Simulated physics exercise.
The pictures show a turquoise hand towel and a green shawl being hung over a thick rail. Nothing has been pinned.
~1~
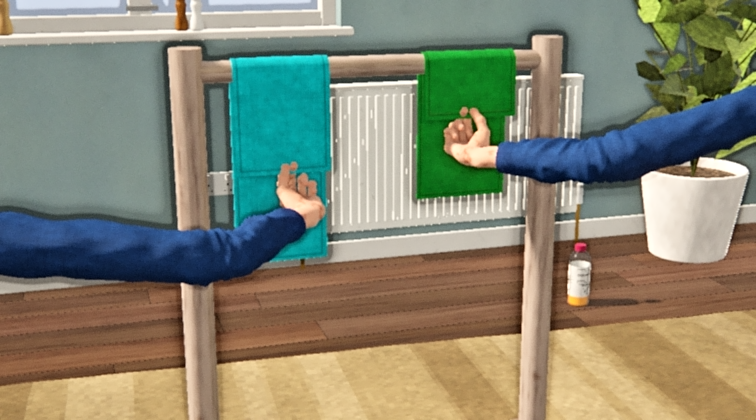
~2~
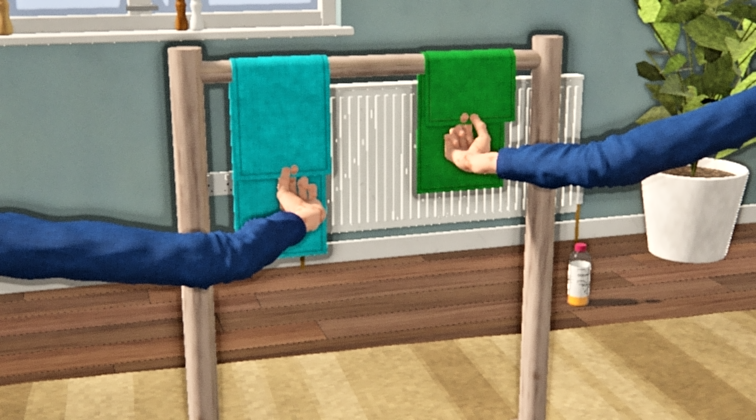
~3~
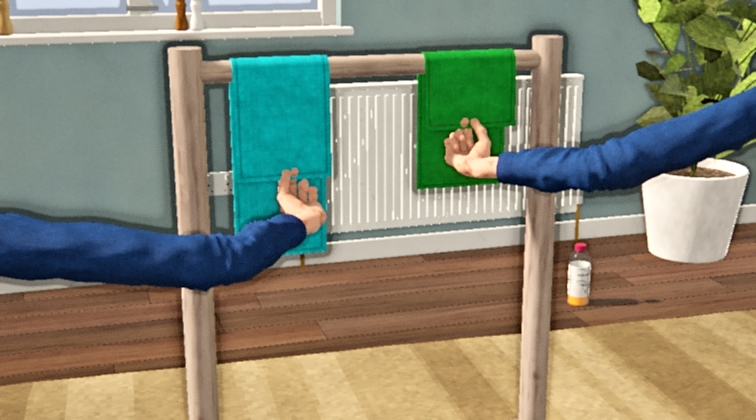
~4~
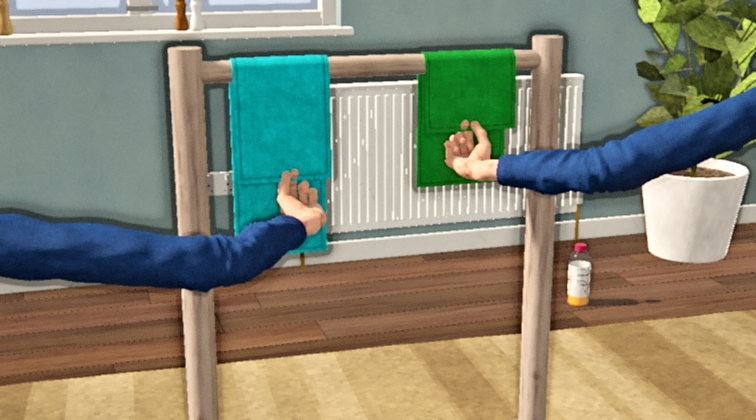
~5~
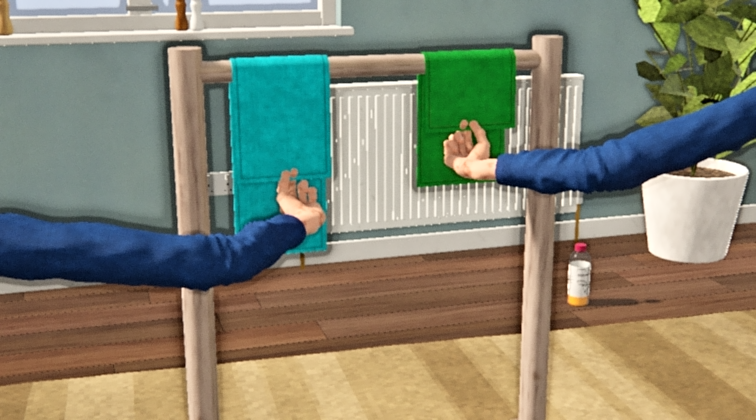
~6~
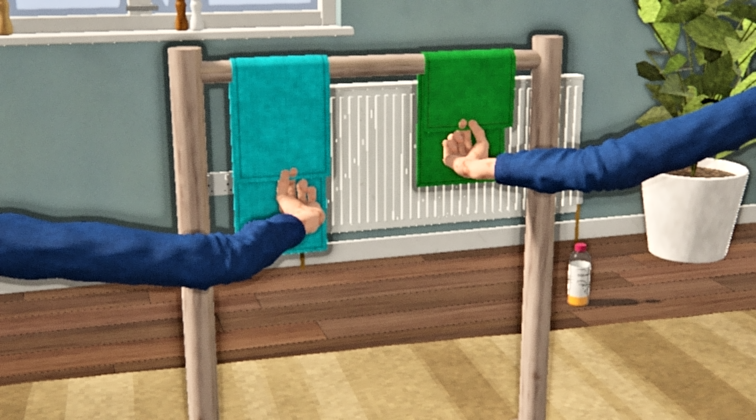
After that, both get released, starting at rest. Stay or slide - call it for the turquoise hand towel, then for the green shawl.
Turquoise hand towel - stay; green shawl - stay.
Then, 0.70 s past the final frame, hand towel unmoved; shawl unmoved.
When it is over, hand towel unmoved; shawl unmoved. The turquoise hand towel stays on and the green shawl hangs there.
